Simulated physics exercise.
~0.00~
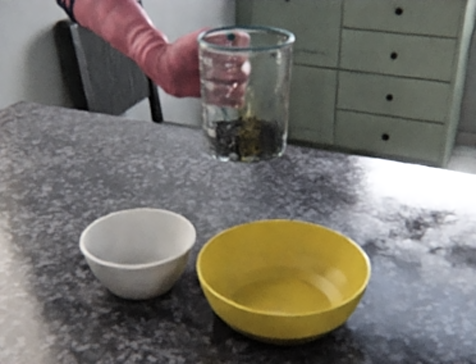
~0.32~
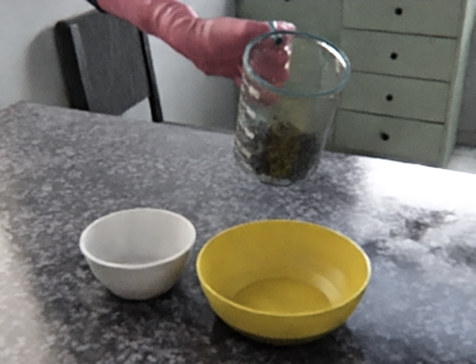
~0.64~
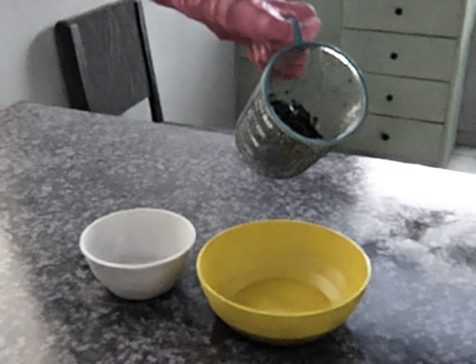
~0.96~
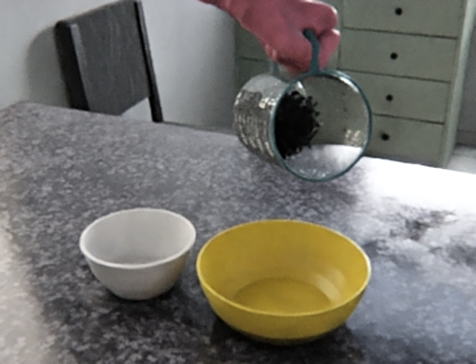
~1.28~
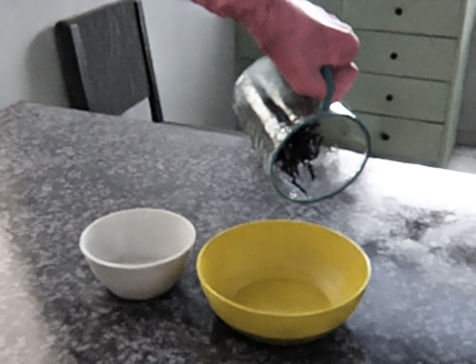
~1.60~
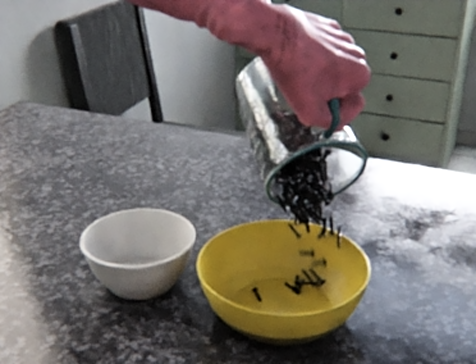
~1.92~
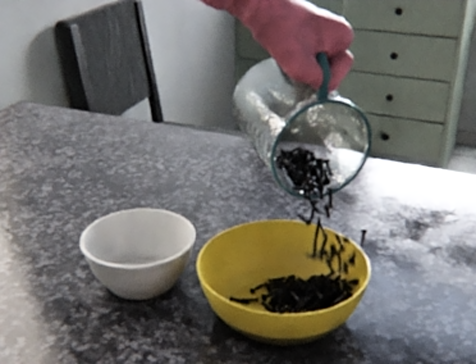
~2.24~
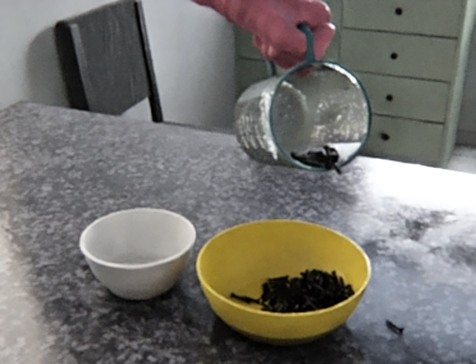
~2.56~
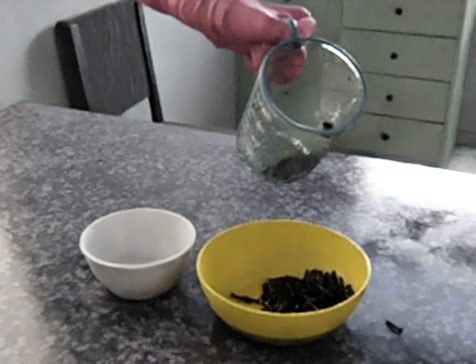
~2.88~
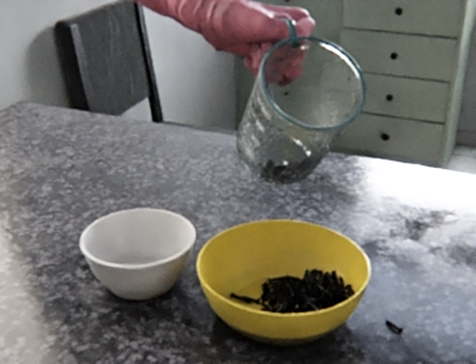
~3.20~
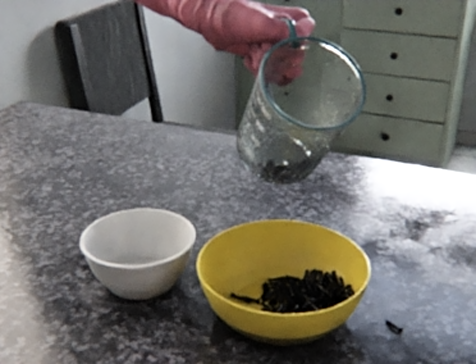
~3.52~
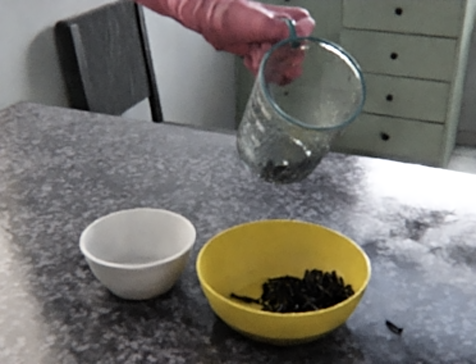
A pink-gloved or pink-sleeved arm reaches in from the upper left, holding a clear glass jug of small dark pieces above a speckled grey table, seen from slightly above. A small white bowl stands at left beside a wider yellow bowl, with a dark chair and pale green drawers behind. The hand tips the jug rightward until it lies on its side and its mouth dips. Black pieces then tumble into the yellow bowl. The jug tilts back partway and stays there, some pieces still inside, while a dark heap rests in the yellow bowl, one stray piece lies to its right, and the white bowl remains empty.
